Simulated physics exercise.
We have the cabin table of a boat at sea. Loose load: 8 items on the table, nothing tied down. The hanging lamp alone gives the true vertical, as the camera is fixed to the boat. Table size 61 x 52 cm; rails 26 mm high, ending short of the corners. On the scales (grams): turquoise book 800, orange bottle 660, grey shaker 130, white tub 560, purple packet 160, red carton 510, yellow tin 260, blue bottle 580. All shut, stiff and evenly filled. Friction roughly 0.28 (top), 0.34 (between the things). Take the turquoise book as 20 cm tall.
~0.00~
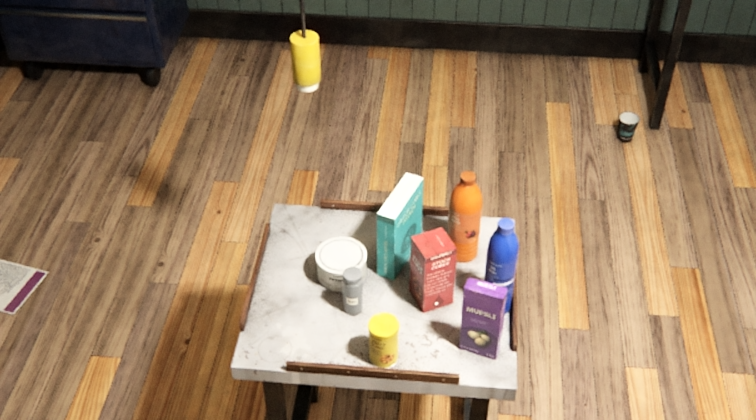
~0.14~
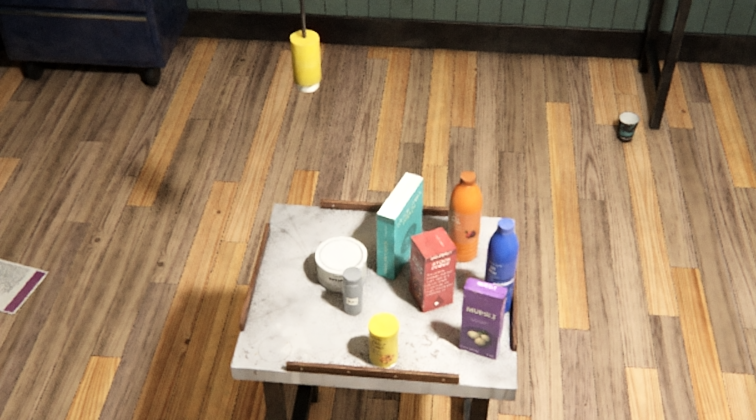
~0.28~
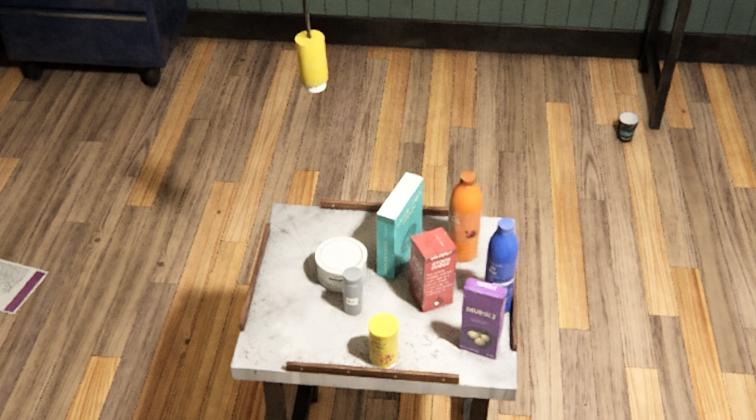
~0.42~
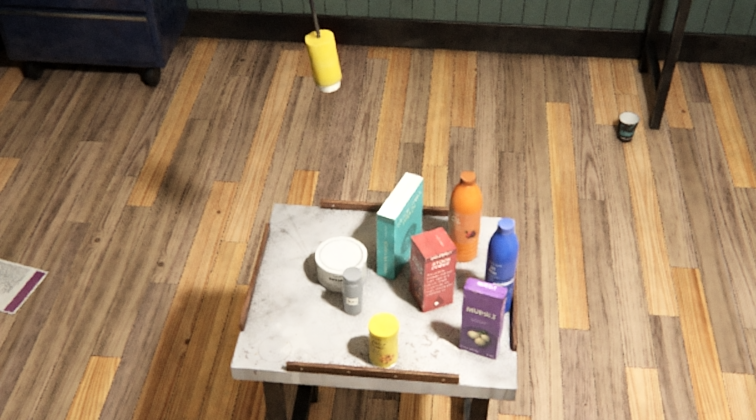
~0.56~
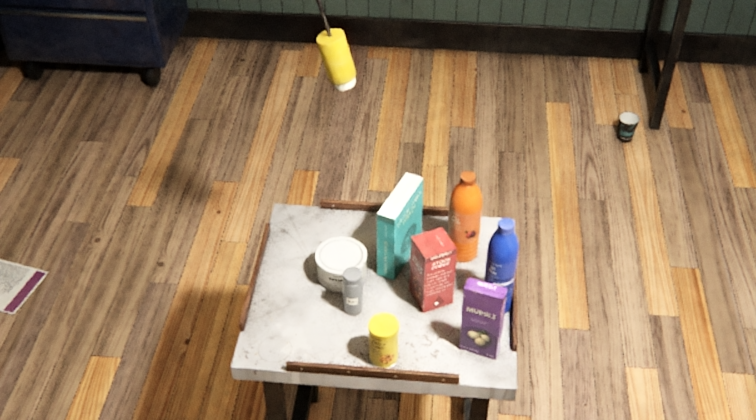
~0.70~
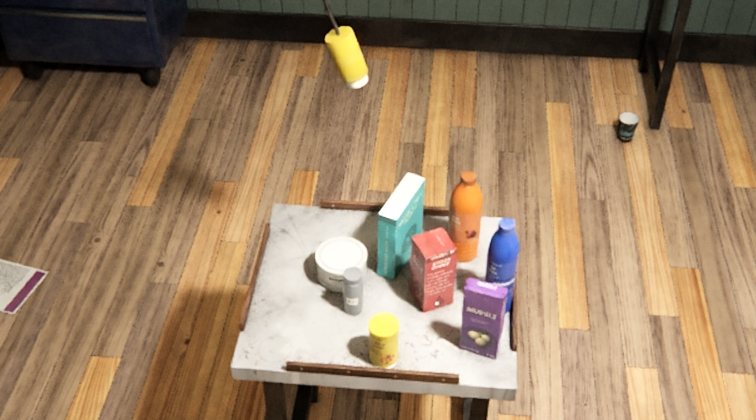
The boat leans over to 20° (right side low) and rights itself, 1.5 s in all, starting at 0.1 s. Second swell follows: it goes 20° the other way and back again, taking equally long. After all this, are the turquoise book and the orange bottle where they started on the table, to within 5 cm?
The turquoise book is displaced; the orange bottle is displaced.
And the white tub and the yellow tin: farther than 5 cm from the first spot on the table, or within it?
First the white tub: It stays in position; then the yellow tin: It stays in position.
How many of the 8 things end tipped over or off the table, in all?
In total, 2.
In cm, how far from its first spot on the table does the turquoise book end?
Displacement: Approx. 8 cm.
After 1.20 s, heel 11°, right side down; orange bottle now off the table; turquoise book 67° off its base near (446, 245); red carton moved 10 cm.
After 2.40 s, heel 20°, left side down; turquoise book on its side near (445, 253); red carton moved 9 cm; yellow tin moved 8 cm.
In the end (3.6 s), off the table, orange bottle; toppled on the table, turquoise book; not toppled but over 5 cm from the start, purple packet, red carton and blue bottle; the other 3 under 5 cm from the start. In the last view, turquoise book near (413, 251).
